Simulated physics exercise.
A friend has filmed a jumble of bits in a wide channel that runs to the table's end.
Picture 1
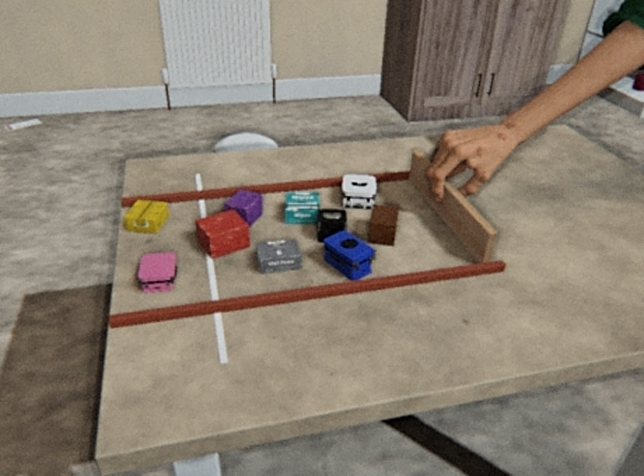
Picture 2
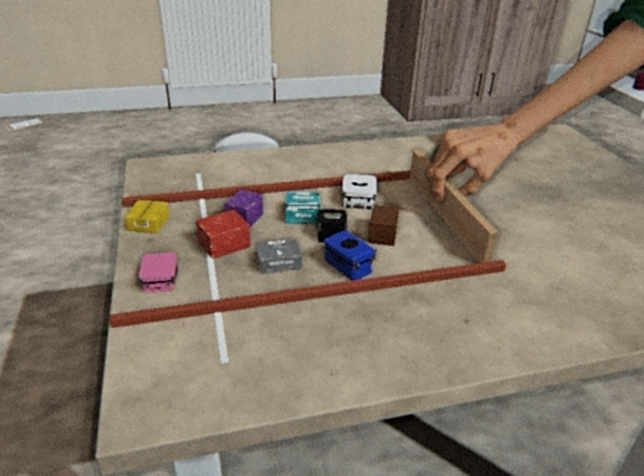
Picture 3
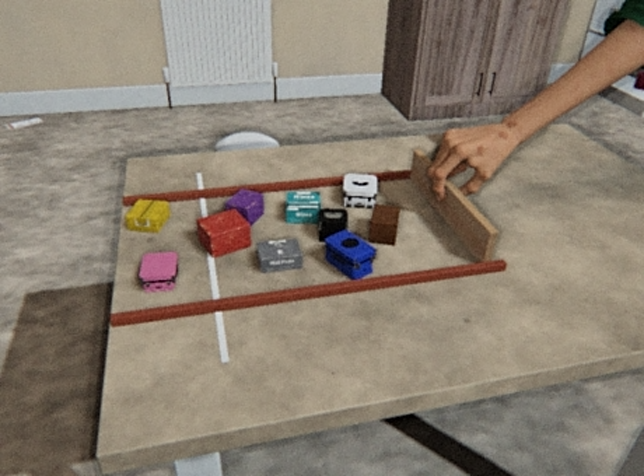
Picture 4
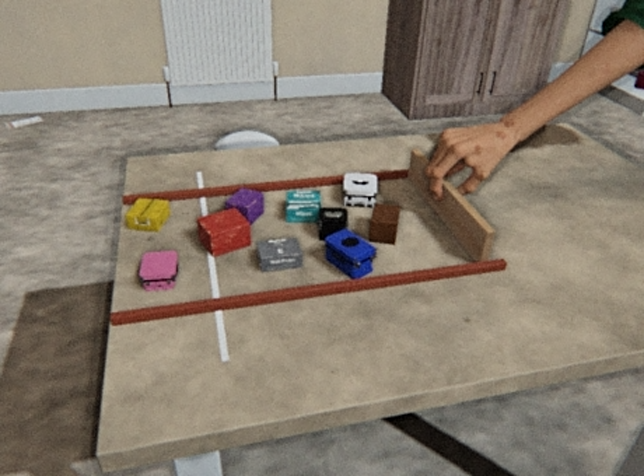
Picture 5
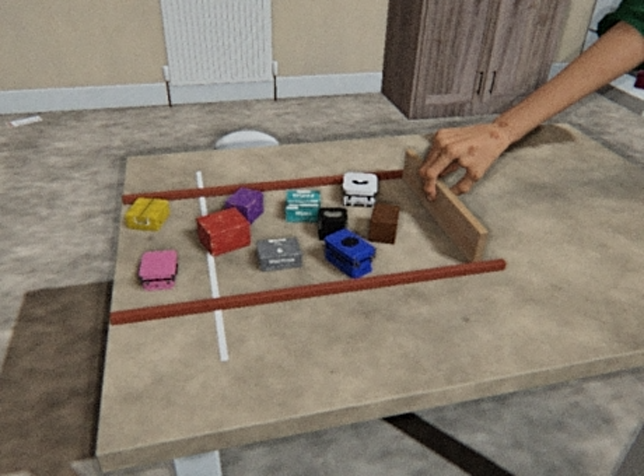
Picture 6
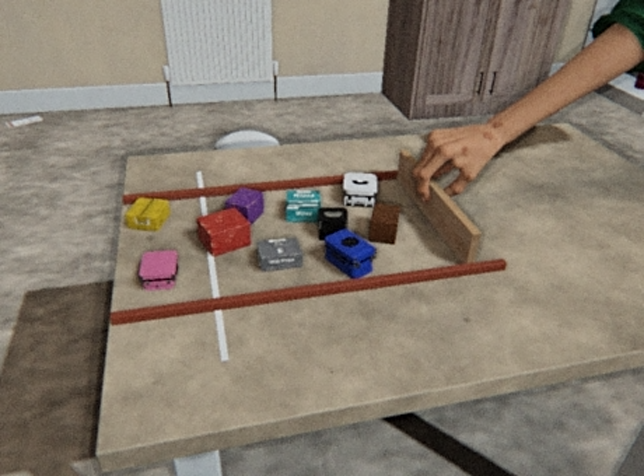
A hand sliding a wooden board slightly left between two red rails, while the small colourful boxes on the table stay still.
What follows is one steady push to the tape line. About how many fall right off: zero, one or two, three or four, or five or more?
As it turns out, the number that fall off is one or two.
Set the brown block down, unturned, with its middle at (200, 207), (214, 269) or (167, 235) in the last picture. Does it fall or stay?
The brown block comes down; remains up; holds on.
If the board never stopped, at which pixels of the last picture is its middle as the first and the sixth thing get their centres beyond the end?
About (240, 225), then (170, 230).
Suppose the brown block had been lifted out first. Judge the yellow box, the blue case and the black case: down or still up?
The yellow box tumbles off, the blue case does not fall, the black case is kept.
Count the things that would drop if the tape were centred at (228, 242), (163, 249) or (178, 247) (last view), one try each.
Try by try, 1, 6 and 4.
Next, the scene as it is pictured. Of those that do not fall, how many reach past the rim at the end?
The number is 3.
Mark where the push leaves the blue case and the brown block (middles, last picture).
The blue case stops around (190, 274); the brown block around (196, 247).
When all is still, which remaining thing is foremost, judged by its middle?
It is the purple block.
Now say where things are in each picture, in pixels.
Yellow box (147, 217); pink case (159, 273); red block (223, 234); board (447, 202); tape (208, 246), in the first frame.
Pink case (159, 273); brown block (384, 225), in the second frame.
Red block (224, 233); grey box (279, 255), in the third frame.
Yellow box (149, 215); white case (360, 191), in the fourth frame.
Pink case (160, 271); purple block (245, 207), in the fifth frame.
Yellow box (149, 214); pink case (160, 271); red block (224, 232); board (433, 202); tape (209, 244), in the sixth frame.
A little later, none off yet; yellow box at rest near (149, 214); pink case at rest near (160, 271); red block at rest near (224, 232).
Next, none off yet; yellow box at rest near (149, 214); pink case at rest near (160, 271); red block shifted about its own width near (196, 236).
When it is over, the number that fall off is one or two; down, yellow box.
